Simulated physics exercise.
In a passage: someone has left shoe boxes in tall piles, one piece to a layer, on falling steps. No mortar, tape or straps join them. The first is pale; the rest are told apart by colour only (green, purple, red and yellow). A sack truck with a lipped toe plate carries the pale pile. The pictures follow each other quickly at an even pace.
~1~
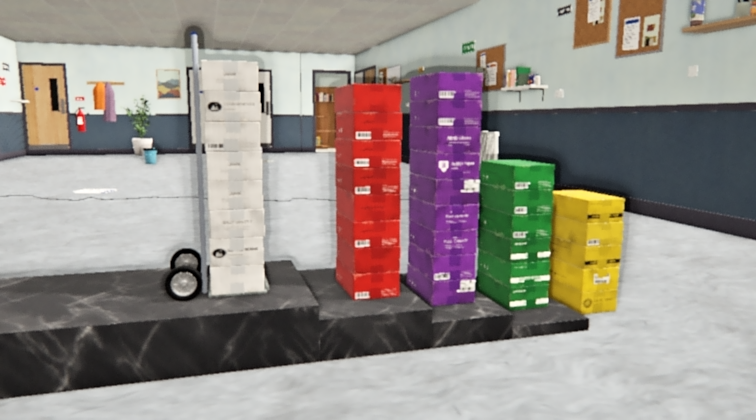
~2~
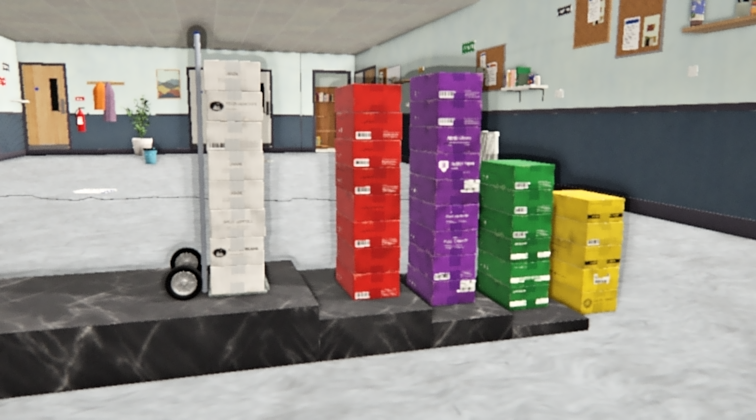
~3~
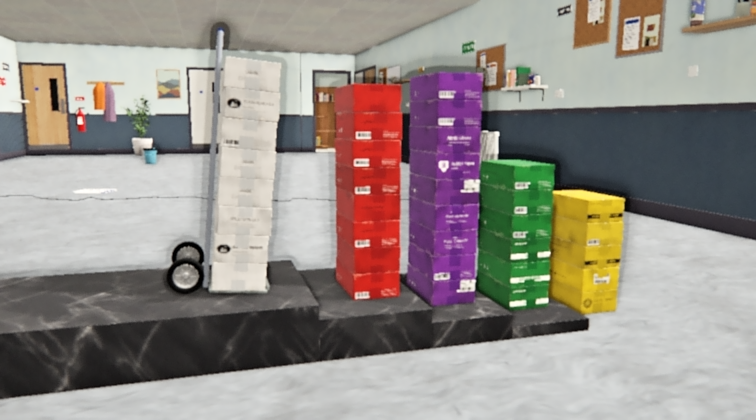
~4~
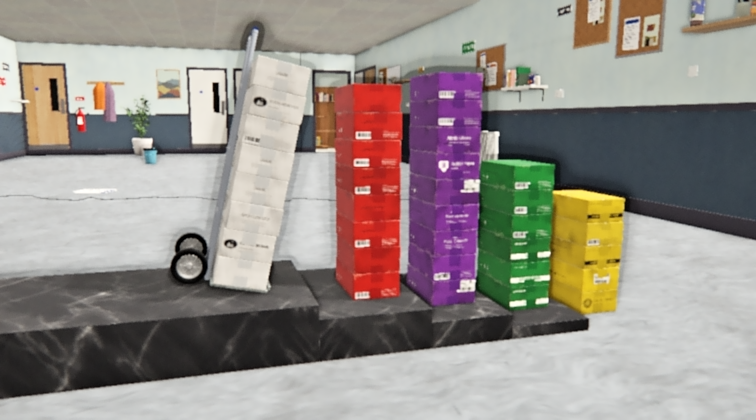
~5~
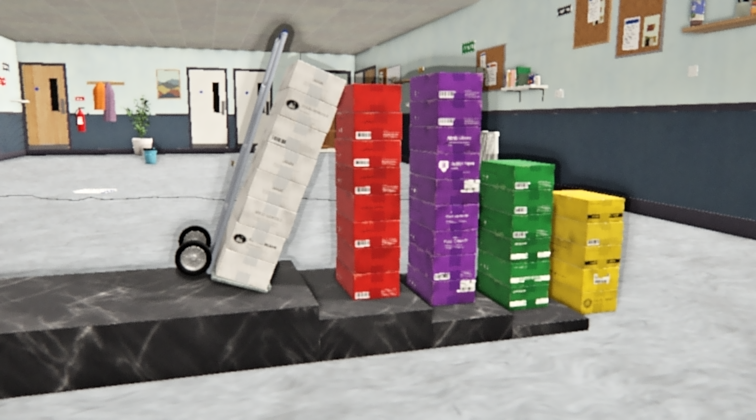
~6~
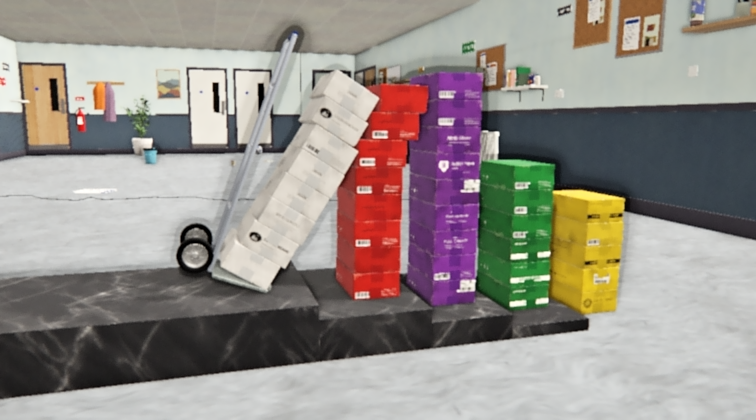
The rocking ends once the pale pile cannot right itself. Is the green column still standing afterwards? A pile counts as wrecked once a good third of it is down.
It collapses.
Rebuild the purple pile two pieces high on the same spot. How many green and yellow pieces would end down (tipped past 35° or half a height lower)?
The counts are green 5, yellow 4.
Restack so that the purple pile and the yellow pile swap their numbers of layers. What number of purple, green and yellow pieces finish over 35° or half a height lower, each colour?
By colour: Purple 0, green 0, yellow 0.
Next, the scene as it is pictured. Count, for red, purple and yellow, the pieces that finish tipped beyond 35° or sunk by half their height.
The counts are red 7, purple 7, yellow 4.
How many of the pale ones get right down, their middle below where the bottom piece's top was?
3 pale pieces.
Shortly afterwards, 8 of the pale pile down; none of the 6 green boxes down (4 of 28 in all colours); top green box about its own height from its place; top purple box tilted clearly, half its height lower.
Next, 7 of the pale pile down; 4 of the 6 green boxes down (20 of 28 in all colours); top green box tilted a little, half its height lower; top red box tilted steeply, some three heights lower.
In the end, 7 of the pale pile down; 5 of the 6 green boxes down (23 of 28 in all colours); top green box upside down; top yellow box upside down. From the last view, middles, top yellow box near (709, 269).
